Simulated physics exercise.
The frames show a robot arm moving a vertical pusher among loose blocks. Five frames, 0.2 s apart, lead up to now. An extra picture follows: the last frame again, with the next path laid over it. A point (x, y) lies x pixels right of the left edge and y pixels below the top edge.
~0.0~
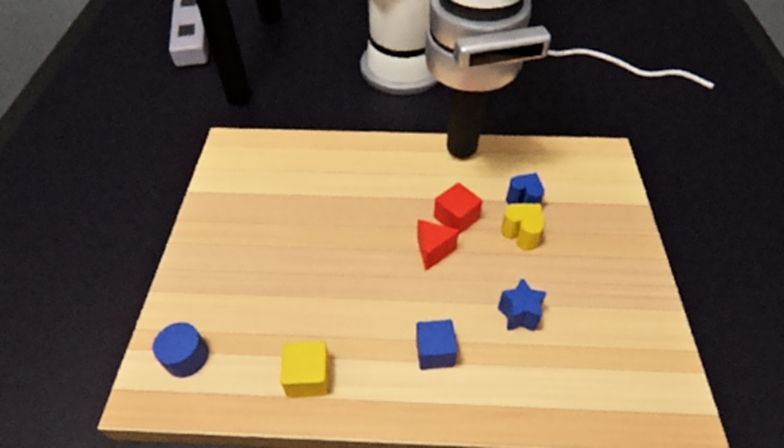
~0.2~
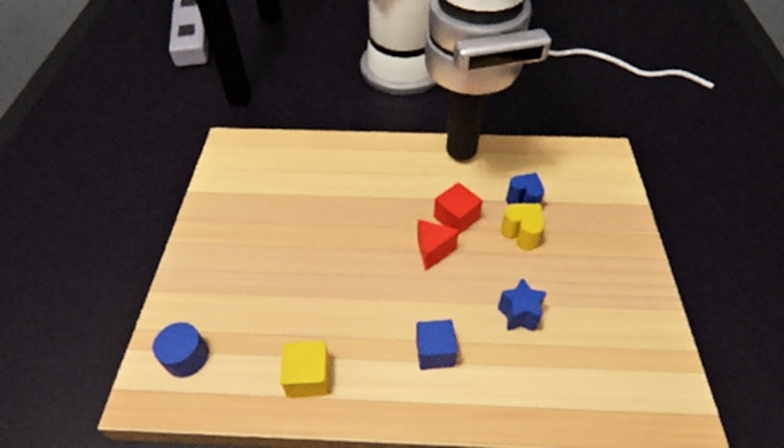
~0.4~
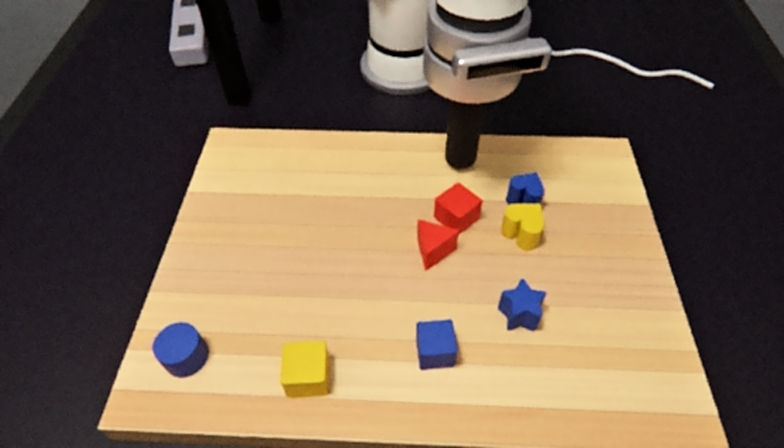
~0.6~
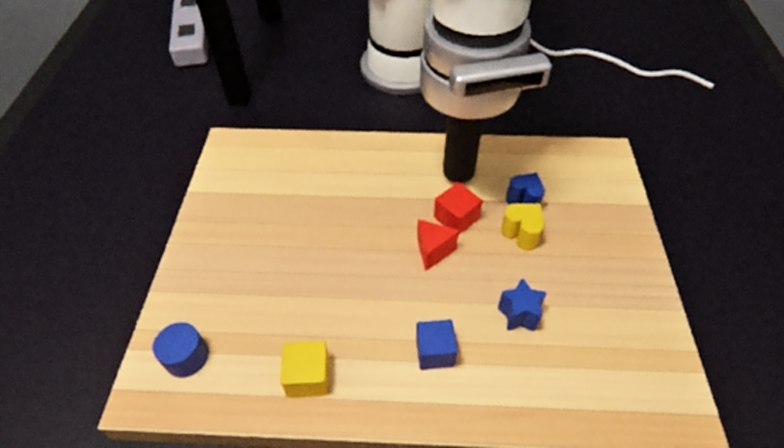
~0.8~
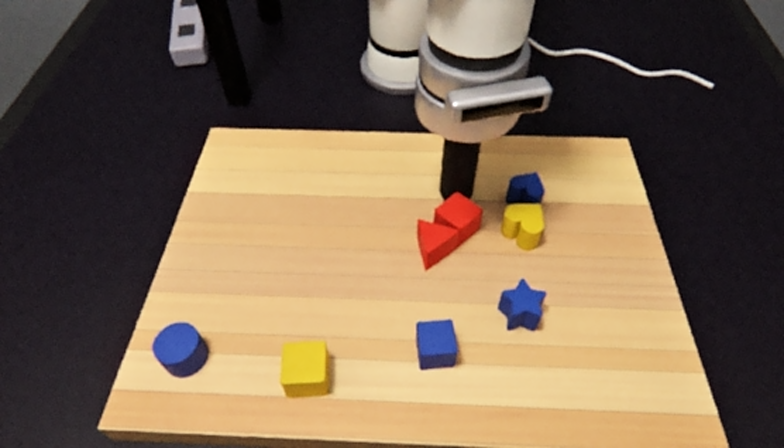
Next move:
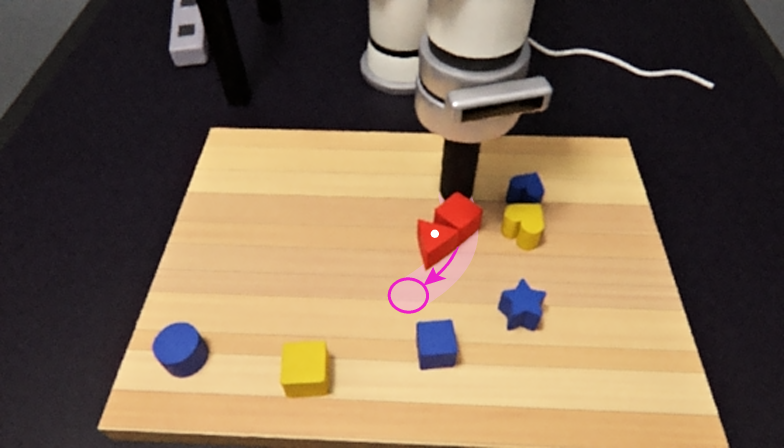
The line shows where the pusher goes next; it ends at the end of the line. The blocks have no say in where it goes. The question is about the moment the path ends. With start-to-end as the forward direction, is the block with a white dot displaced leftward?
No, it doesn't check out.
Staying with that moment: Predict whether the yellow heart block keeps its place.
It will be resting on its spot.
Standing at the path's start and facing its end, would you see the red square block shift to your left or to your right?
Answer: Leftward.
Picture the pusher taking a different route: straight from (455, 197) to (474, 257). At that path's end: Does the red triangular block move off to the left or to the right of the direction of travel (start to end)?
The shift is to the right of that direction.
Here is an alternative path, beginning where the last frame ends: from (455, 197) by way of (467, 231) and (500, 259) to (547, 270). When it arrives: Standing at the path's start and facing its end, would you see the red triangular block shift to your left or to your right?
It goes right.
The drawn path runs from (455, 197) via (461, 232) and (445, 267), ending at (408, 295); the dot is on the red triangular block.
The first path, step by step. One third of the way, pusher at (461, 228); red triangular block at (426, 255), turned 40° clockwise; red square block at (458, 248), turned 15° clockwise.
Two thirds of the way, pusher at (445, 263); red triangular block at (415, 265), turned 70° clockwise; red square block at (450, 282), turned 45° clockwise.
At the end, pusher at (408, 291); red triangular block at (376, 289), turned 60° clockwise; blue square block at (438, 341); red square block at (445, 300); yellow heart block not moved.
